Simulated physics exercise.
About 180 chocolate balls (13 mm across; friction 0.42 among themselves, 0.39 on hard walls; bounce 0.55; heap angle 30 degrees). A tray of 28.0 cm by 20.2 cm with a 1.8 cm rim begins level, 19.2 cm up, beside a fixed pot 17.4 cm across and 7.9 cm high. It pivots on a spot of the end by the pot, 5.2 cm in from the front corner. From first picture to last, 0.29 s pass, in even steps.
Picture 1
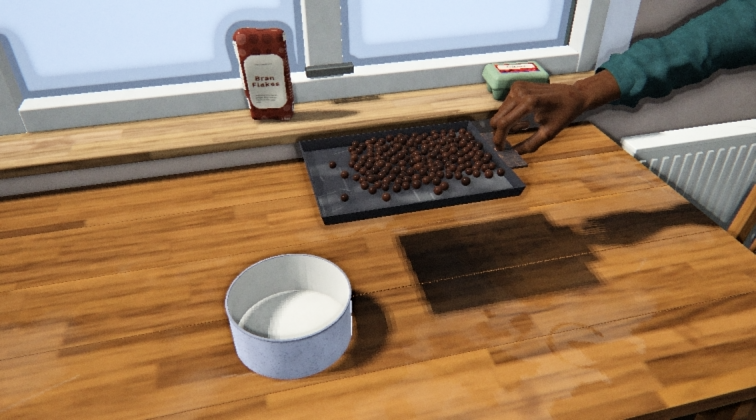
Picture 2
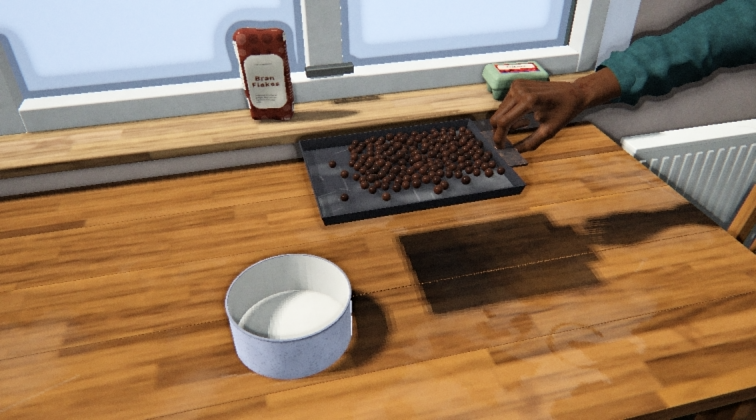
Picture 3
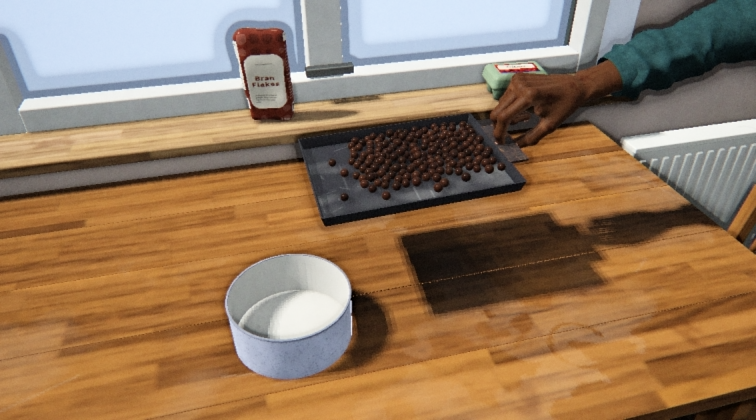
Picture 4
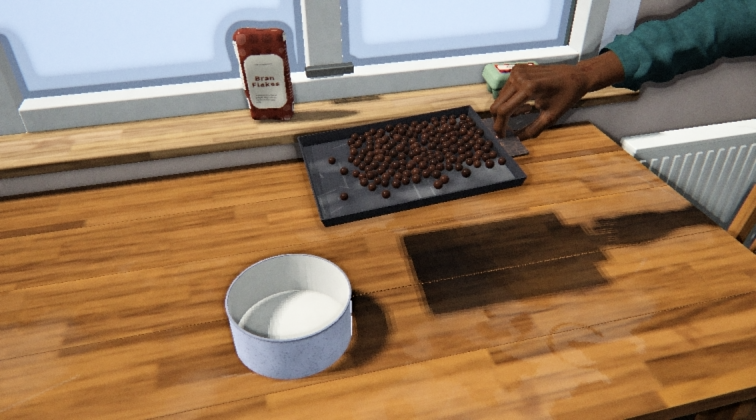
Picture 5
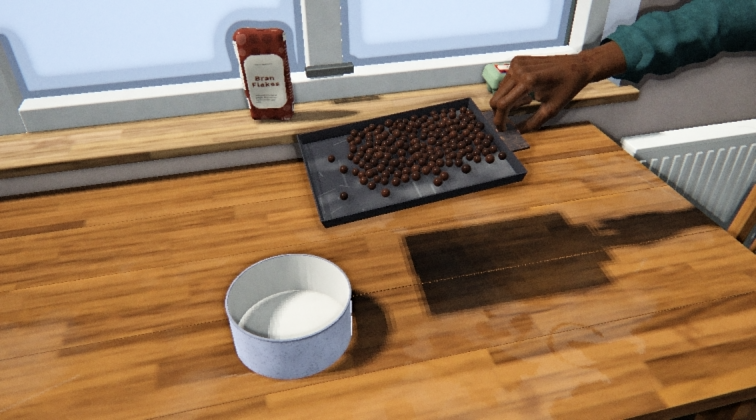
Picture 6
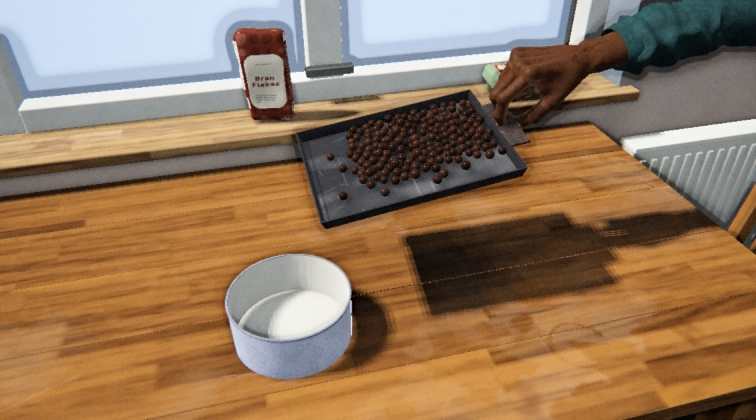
A hand in a teal sleeve, reaching in from the right, slowly raises the far right end of a dark tray heaped with brown chocolate balls, tilting it gently toward the left. The tray is on a wooden table by a window, seen from above, with a red packet and a green box on the sill. A pale, round pot sits in front, unmoving, as the balls keep their places on the tray and the camera stays still.
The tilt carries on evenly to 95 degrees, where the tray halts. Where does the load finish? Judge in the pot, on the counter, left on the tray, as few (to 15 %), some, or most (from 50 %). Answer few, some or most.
Pot most, counter few, tray few.
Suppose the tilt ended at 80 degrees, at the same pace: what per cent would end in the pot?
Then about 95 per cent.
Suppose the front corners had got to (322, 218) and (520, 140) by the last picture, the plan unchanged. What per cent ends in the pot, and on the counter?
Pot 75, counter 25.
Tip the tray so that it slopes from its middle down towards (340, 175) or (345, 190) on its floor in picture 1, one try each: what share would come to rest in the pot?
About 25 and 75 per cent.
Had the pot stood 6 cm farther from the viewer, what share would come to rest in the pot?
In that case some 45 per cent.
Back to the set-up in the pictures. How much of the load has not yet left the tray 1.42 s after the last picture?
About 90 per cent.
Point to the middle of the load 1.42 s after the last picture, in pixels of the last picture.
At about (337, 181).
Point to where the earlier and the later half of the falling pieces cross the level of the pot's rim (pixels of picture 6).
First near (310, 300), later near (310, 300).
Then, 0.85 s after the last picture, tilt 50 degrees; the tray holds 95 %, the pot 0 %.
Then, 1.42 s after the last picture, tilt 76 degrees; the tray holds 90 %, the pot 5 %.
Then, 2.04 s after the last picture, tilt 95 degrees; the tray holds 0 %, the pot 95 %.
In the end, pot 95 %, counter 5 %, tray 0 %.
